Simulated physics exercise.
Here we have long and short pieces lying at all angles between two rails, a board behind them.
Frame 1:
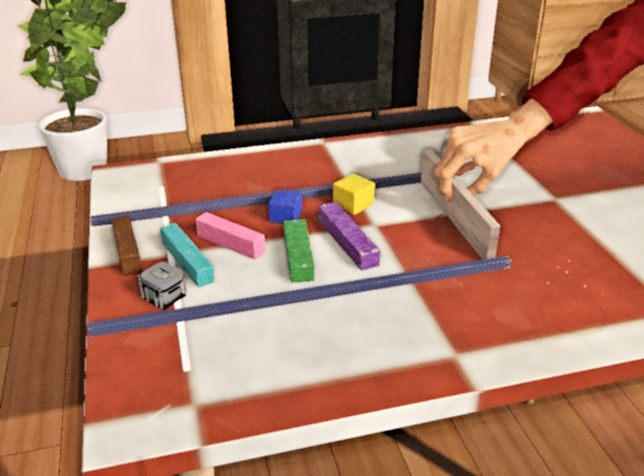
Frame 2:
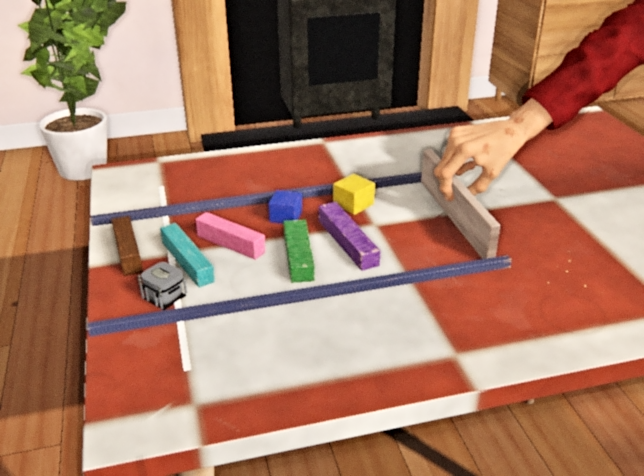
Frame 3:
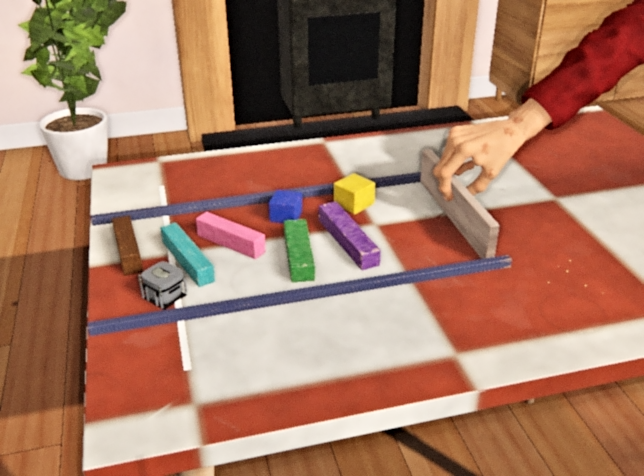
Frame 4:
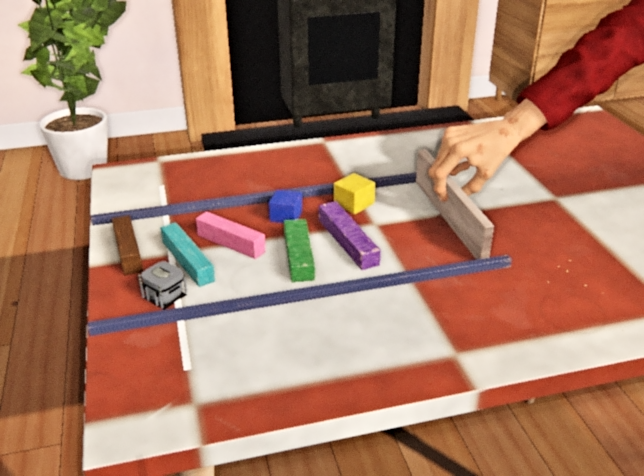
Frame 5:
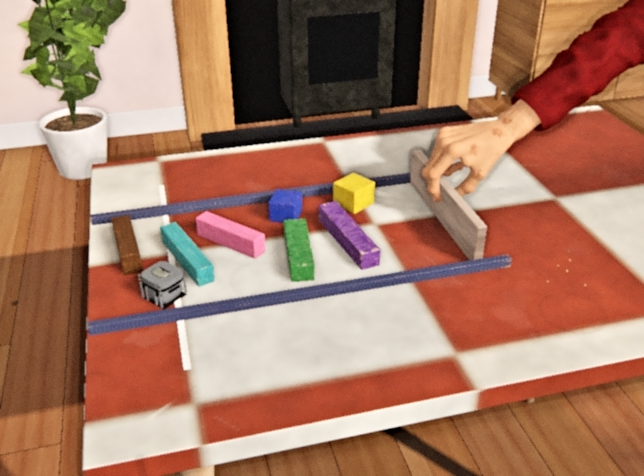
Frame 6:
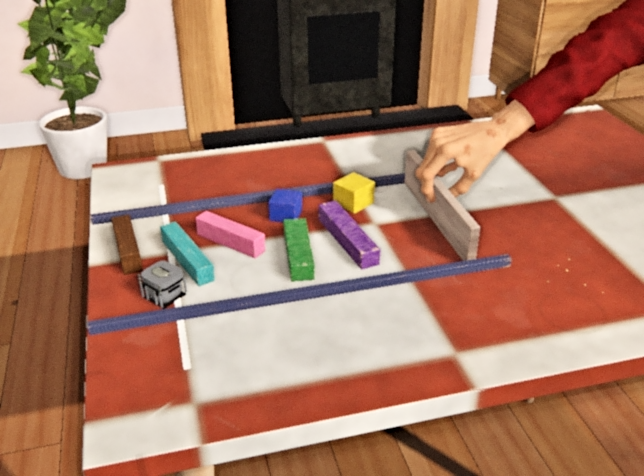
A hand in a red sleeve sliding a wooden board slightly left between two blue rails, the scattered coloured blocks lying still.
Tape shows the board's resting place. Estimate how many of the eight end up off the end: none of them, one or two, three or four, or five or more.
Looks like just one or two of them go over the edge.
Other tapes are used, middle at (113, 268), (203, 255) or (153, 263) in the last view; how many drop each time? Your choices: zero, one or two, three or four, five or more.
Counts for the three tries are five or over, no fall at all and three to four.
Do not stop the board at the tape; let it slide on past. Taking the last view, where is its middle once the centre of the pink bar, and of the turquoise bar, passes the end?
Its middle is around (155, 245) and around (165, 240).
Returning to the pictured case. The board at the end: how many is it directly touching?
The count in contact is 2.
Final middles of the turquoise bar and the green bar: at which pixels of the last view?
Final centres, first then second: (94, 267), (139, 273).
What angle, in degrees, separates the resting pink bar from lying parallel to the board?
About 15 degrees.
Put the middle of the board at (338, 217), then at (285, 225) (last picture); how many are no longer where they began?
It comes to 3 for the first spot, 5 for the other.
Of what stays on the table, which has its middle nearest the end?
It's the turquoise bar that ends up nearest.
Soon after, none off yet; brown bar at rest near (127, 243); grey case at rest near (163, 284); turquoise bar at rest near (186, 252).
After that, none off yet; brown bar moving near (118, 245); grey case displaced a little near (144, 291); turquoise bar displaced a little near (149, 259).
In the end, the number that fall off is one or two; gone, brown bar.
